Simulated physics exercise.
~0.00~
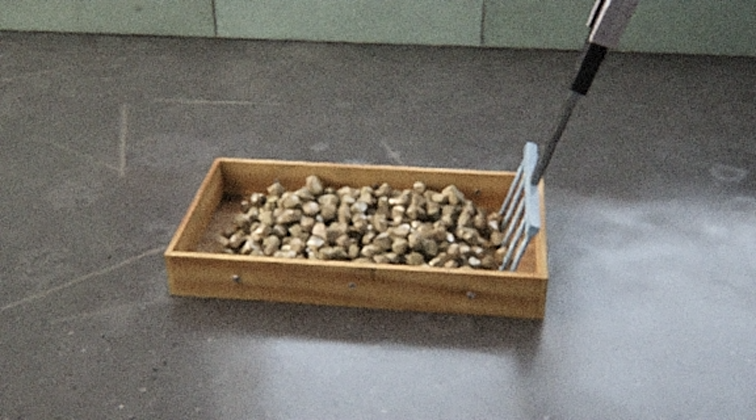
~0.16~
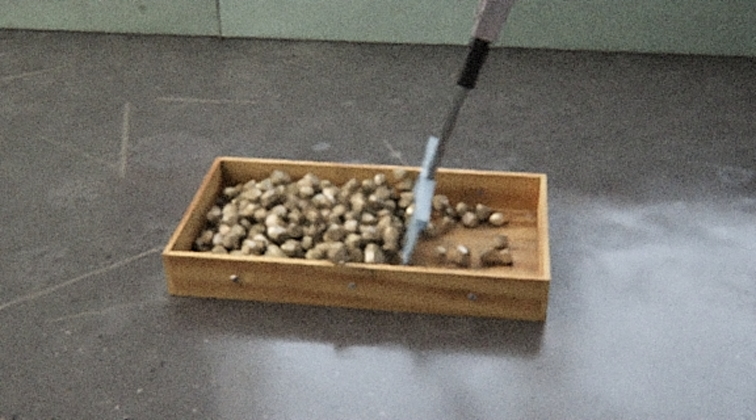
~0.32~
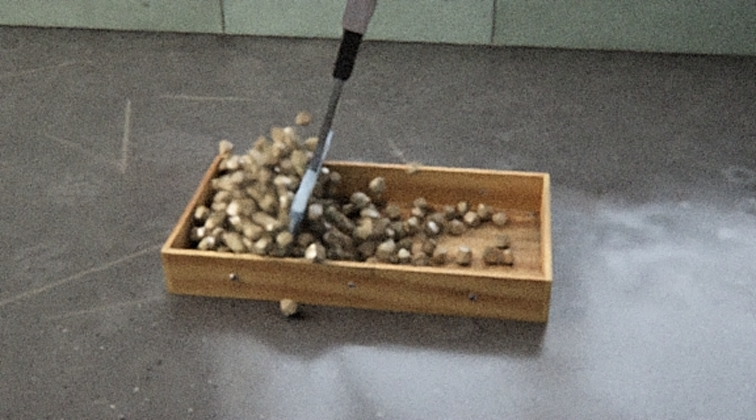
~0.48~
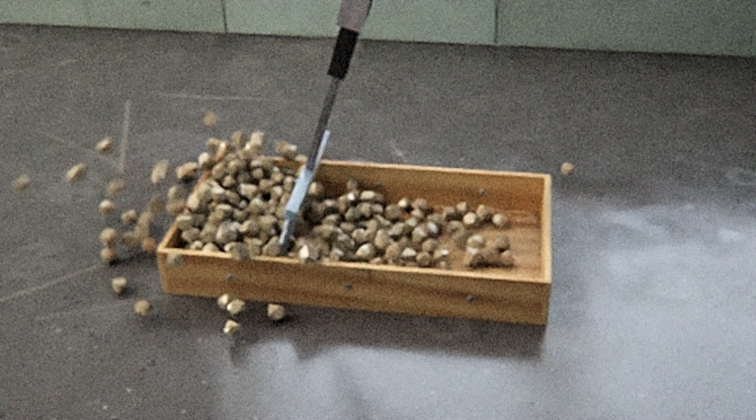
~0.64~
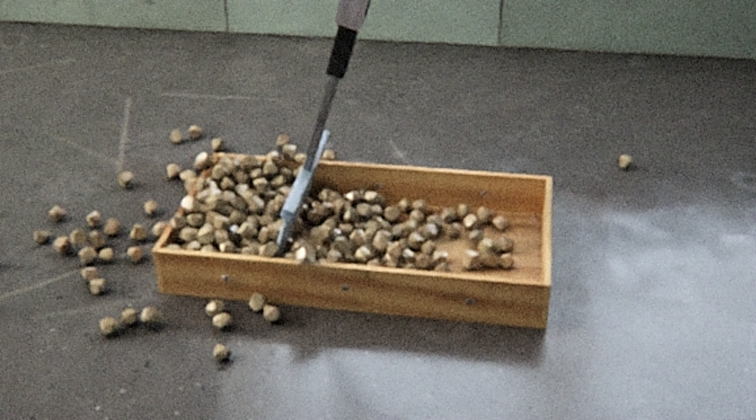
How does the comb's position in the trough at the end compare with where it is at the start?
At the start the comb is at the right end of the trough, and at the end it stands well to the left, past the middle of the trough and among the heaped pebbles.
